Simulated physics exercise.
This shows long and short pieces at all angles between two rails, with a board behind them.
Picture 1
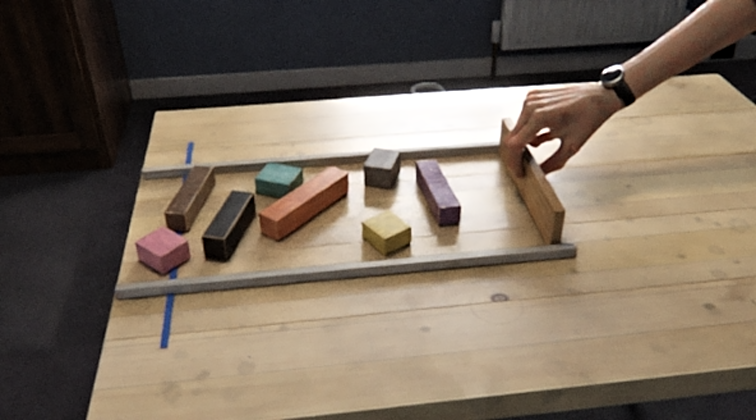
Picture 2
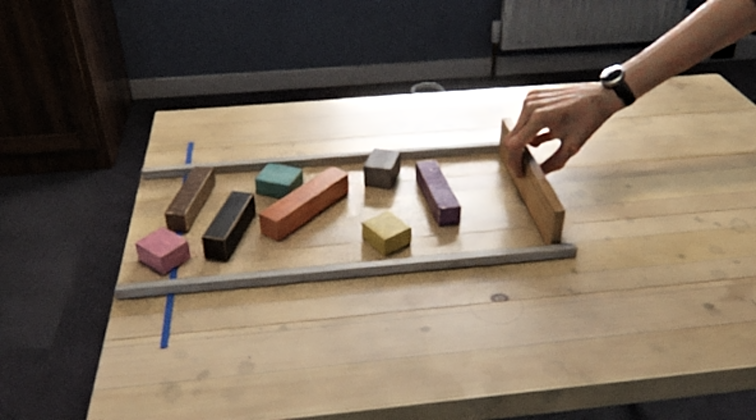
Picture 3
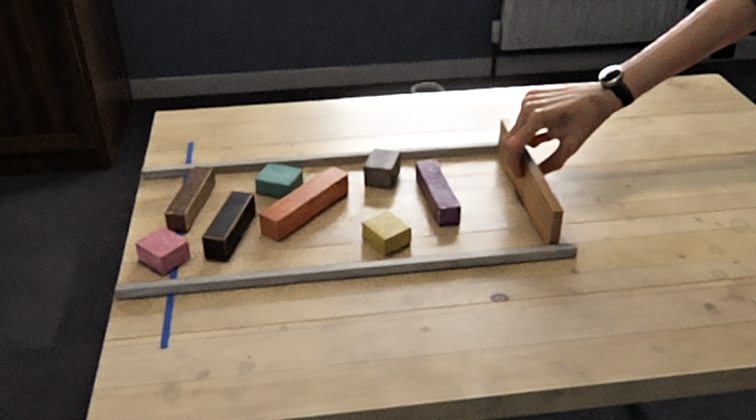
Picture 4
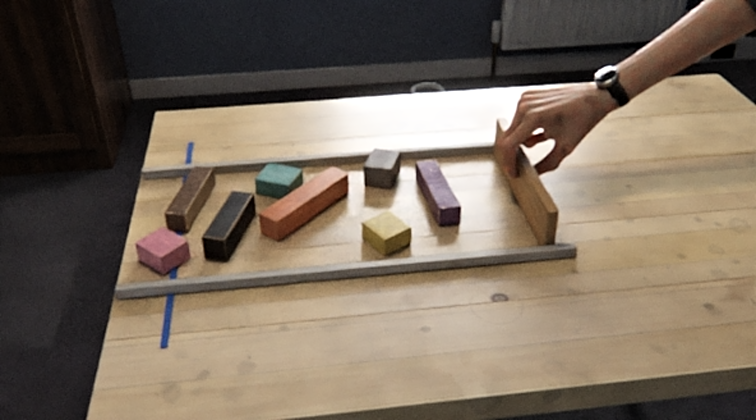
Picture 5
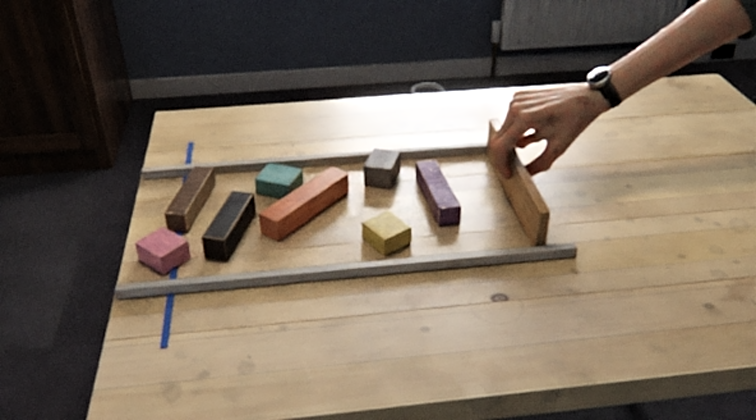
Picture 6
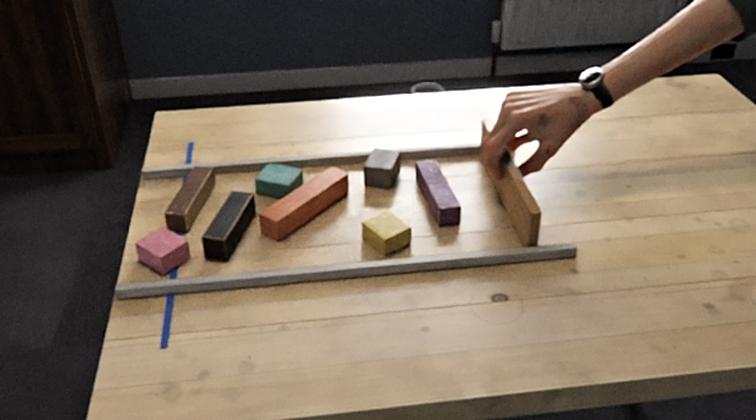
A hand wearing a dark watch grips an upright wooden board at the right end of two grey rails on a pale wooden table, seen from above at an angle. Between the rails lie brown, black, orange and purple bars and pink, green, grey and yellow blocks, with blue tape at left. The board, at first still, slides slightly left, while the pieces and camera stay still.
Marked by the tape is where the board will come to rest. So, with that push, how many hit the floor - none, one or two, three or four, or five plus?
Off the edge go more than two but under five.
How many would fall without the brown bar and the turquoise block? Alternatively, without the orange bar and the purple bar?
Count: 2 (first case); 3 (second).
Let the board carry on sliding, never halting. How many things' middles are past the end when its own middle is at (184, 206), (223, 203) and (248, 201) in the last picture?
That makes 4, 2, 0.
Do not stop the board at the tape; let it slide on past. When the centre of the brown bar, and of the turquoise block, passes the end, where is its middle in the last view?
Near (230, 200) in the first case, near (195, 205) in the other.
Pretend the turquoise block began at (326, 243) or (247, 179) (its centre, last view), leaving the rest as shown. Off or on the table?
In that order: Slips off, then slips off.
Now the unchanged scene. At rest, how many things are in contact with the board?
3.
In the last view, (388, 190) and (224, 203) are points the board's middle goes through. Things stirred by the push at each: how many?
Moved so far: 3, later 8.
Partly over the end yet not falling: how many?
1 is the number.
Early on, none off yet; pink block at rest near (163, 250); brown bar at rest near (191, 198); black stick at rest near (230, 224).
Finally, the number that fall off is three or four; lost, turquoise block, black stick, brown bar and pink block.
